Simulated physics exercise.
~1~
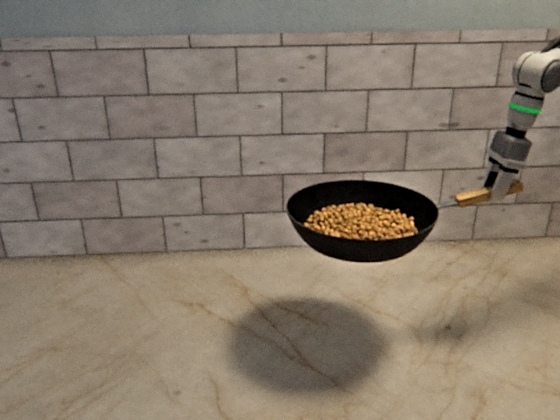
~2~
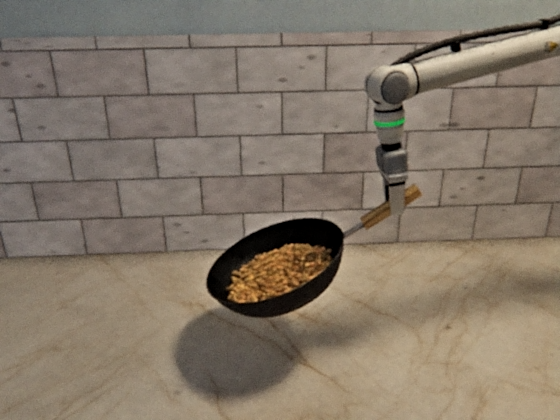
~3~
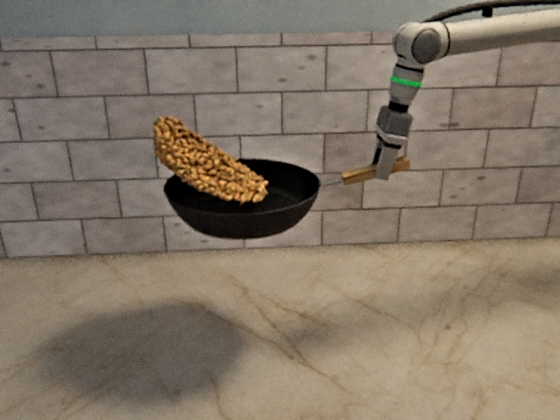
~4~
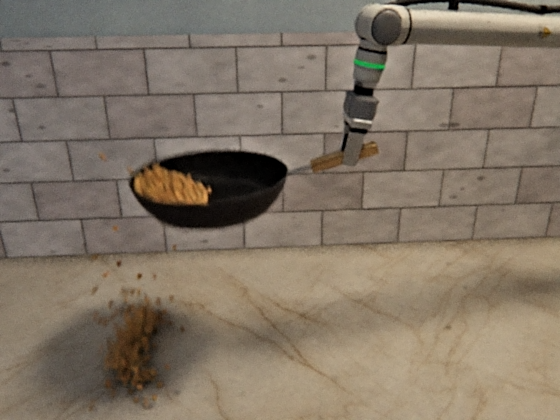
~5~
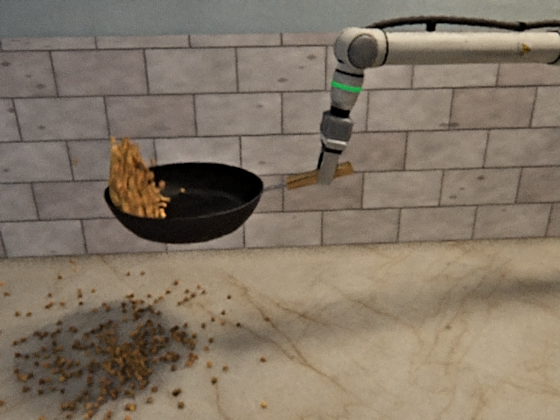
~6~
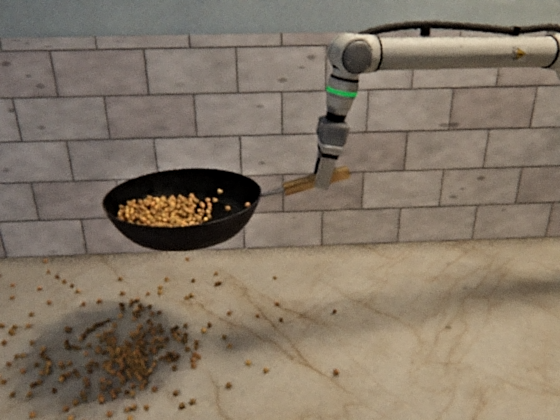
A big clump of chickpeas flew out of a black frying pan as a robot arm swung it left and tossed them, and many spilled and scattered across the marble counter, while the rest settled back in the level pan.
